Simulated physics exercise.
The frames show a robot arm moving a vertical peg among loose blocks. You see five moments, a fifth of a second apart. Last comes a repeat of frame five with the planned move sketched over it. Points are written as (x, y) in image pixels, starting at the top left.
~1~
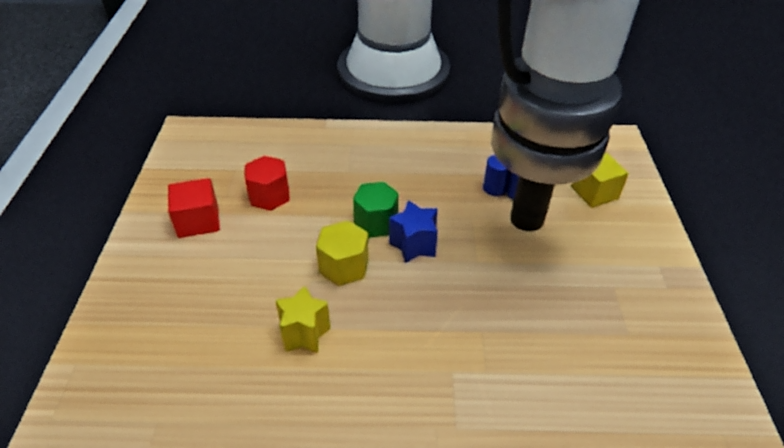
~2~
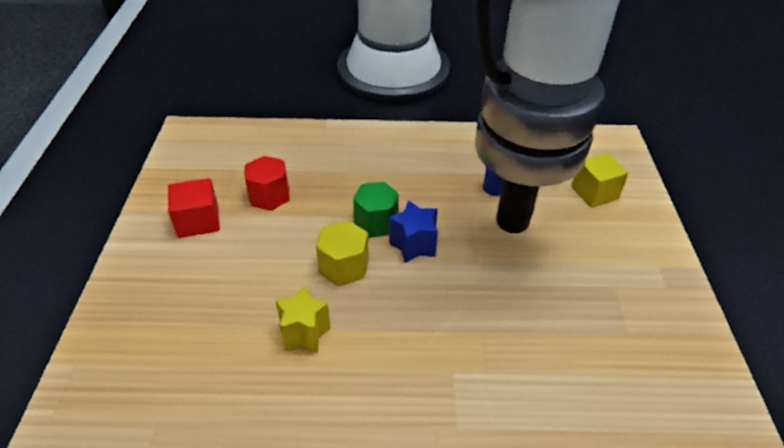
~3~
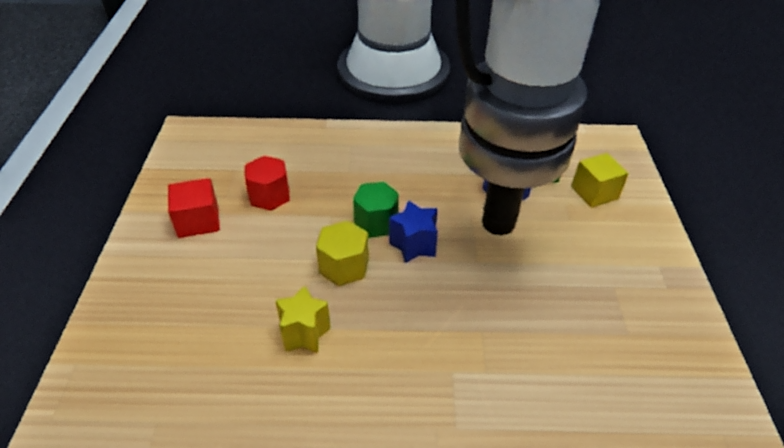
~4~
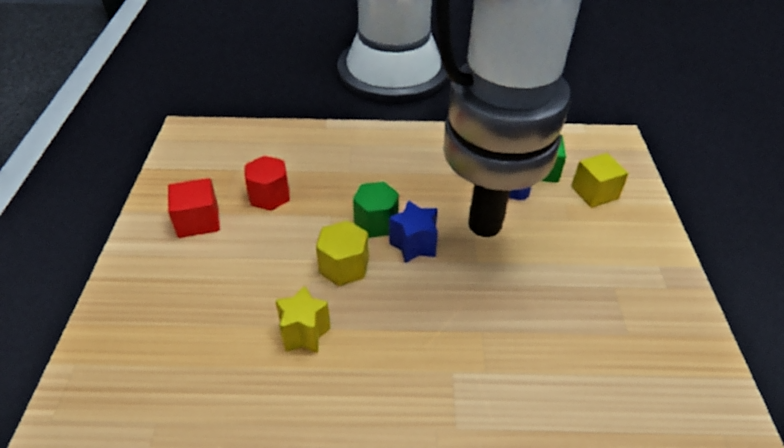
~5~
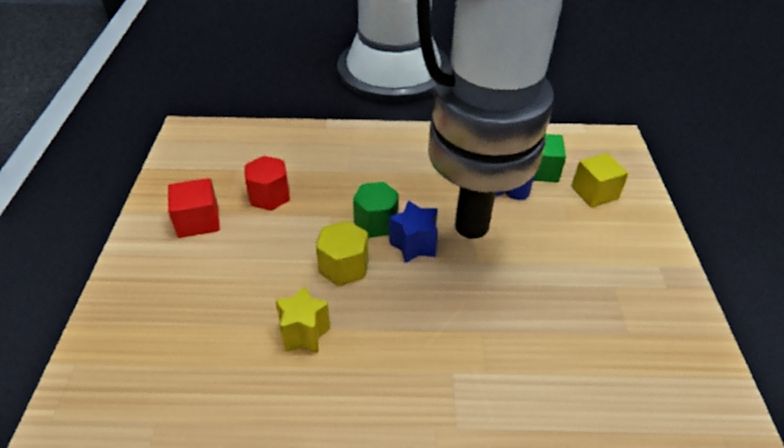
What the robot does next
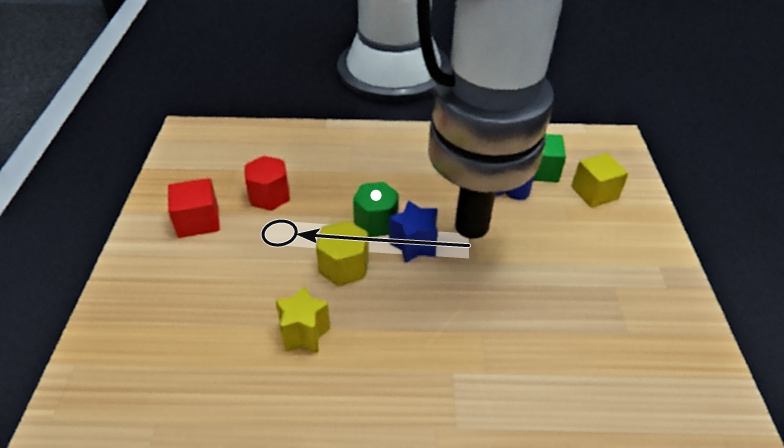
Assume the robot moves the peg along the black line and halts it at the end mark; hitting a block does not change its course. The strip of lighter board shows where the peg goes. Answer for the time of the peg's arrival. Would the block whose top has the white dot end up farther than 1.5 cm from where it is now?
Yes, that is how it ends up.
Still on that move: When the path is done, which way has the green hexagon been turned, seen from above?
Clockwise, from overhead.
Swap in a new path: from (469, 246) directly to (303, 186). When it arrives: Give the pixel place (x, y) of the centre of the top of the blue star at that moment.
Its top face will be centred at roughly (390, 218).
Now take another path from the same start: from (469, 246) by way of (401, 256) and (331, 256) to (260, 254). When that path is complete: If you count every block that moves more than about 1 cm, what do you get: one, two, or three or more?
I foresee three or more blocks being moved.
The drawn path runs from (469, 246) directly to (280, 233); the dot is on the green hexagon.
On the path given first. One third of the way, peg at (405, 224); yellow hexagon at (339, 240); green hexagon at (348, 188); blue star at (372, 211).
Two thirds of the way, peg at (340, 219); yellow hexagon at (332, 243), turned 15° anticlockwise; green hexagon at (308, 171), turned 35° clockwise; blue star at (310, 198), turned 35° clockwise.
At the end, peg at (276, 215); red hexagon at (257, 162); yellow hexagon at (332, 243), turned 15° anticlockwise; green hexagon at (303, 161), turned 55° clockwise; blue star at (278, 183), turned 85° clockwise.
